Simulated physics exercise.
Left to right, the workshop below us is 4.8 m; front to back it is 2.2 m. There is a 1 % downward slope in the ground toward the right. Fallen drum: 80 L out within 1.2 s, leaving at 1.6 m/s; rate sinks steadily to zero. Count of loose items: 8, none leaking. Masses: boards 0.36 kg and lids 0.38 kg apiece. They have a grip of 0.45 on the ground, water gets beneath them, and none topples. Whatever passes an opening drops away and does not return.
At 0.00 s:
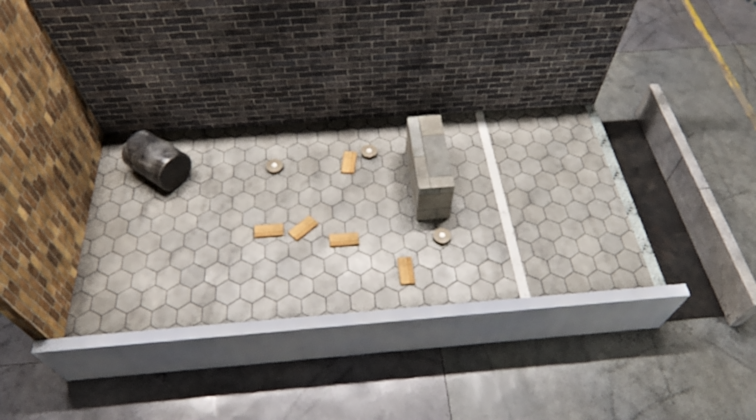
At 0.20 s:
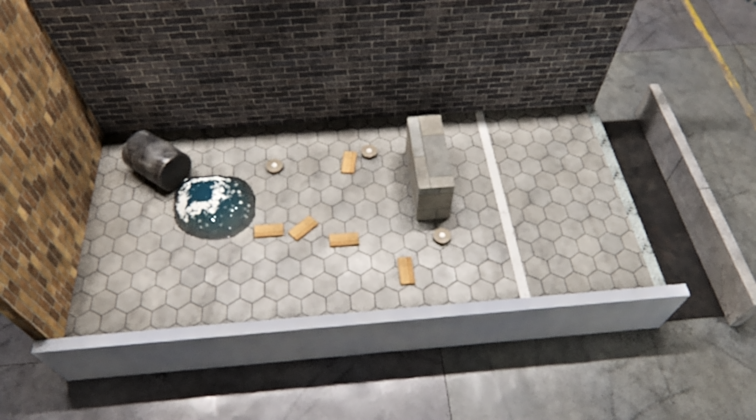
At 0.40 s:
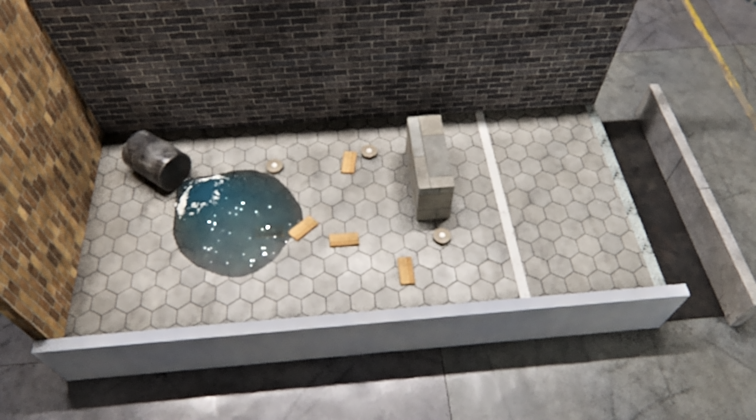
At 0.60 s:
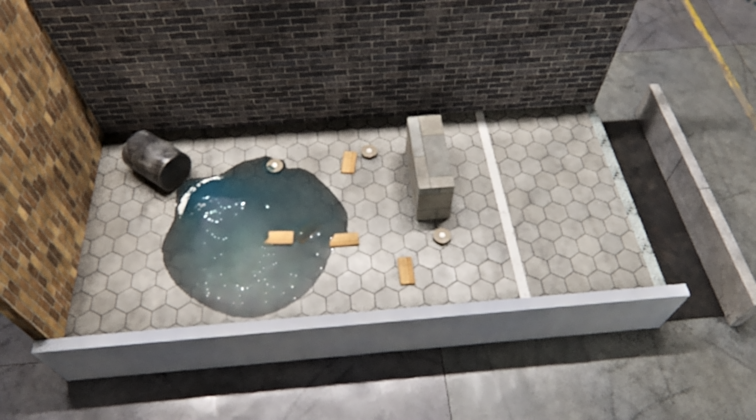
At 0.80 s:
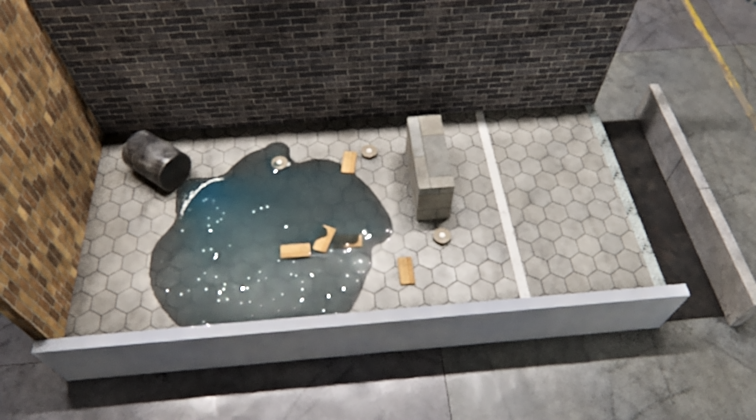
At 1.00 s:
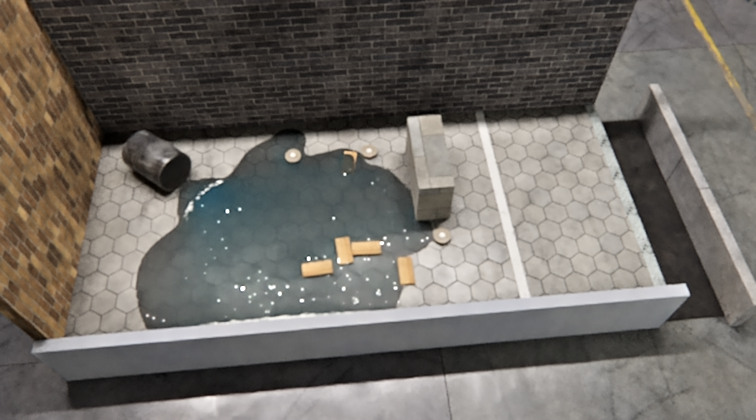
At the start, small wooden boards and pale round lids lie on a dry, hexagon-tiled floor, with a dark drum on its side at left. Water appears beside the drum and spreads rightward and toward the front wall, lifting several boards and drifting them to the right.
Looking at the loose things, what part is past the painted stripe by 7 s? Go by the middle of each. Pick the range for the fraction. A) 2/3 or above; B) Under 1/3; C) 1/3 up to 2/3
1/3 up to 2/3 (C).
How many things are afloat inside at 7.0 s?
At that moment 0.
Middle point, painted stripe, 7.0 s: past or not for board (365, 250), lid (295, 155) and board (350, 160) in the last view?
Taking them one by one, I'd say it gets across, it stays back and it stays back.
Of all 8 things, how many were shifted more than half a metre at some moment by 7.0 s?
The total is 7.
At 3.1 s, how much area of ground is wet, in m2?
Some 5.5 m2 of it.
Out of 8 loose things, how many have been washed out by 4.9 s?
Tally so far: 4.
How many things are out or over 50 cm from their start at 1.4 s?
I get 3.
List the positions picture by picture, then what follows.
A board at (269, 230) rests on the ground; a board at (303, 228), on the bottom; water covers 0.0 m2; 0 of 8 have shifted, in the first frame.
A board at (269, 230), on the bottom; a board at (303, 228), on the bottom; water covers 0.4 m2; 0 of 8 have shifted, in the second frame.
A board at (270, 231), on the bottom; a board at (303, 228) rests on the ground; 0.9 m2 under water; 0 of 8 have shifted, in the third frame.
A board at (279, 237) floats, 12 cm from its start; a board at (308, 230), on the bottom, 5 cm from its start; water covers 1.8 m2; 1 of 8 have shifted, in the fourth frame.
A board at (295, 250), afloat, 33 cm from its start; a board at (324, 239), afloat, 23 cm from its start; water covers 2.8 m2; 3 of 8 have shifted, in the fifth frame.
A board at (317, 268) floats, 59 cm from its start; a board at (344, 250) floats, 43 cm from its start; 3.6 m2 under water; 4 of 8 have shifted, in the sixth frame.
After 1.4 s 0 of 8 are over the mark; 4 afloat.
After 3.1 s 5 of 8 are over the mark; 3 afloat.
After 4.9 s 5 of 8 are over the mark; 0 afloat.
After 7.0 s 5 of 8 are over the mark; 0 afloat.
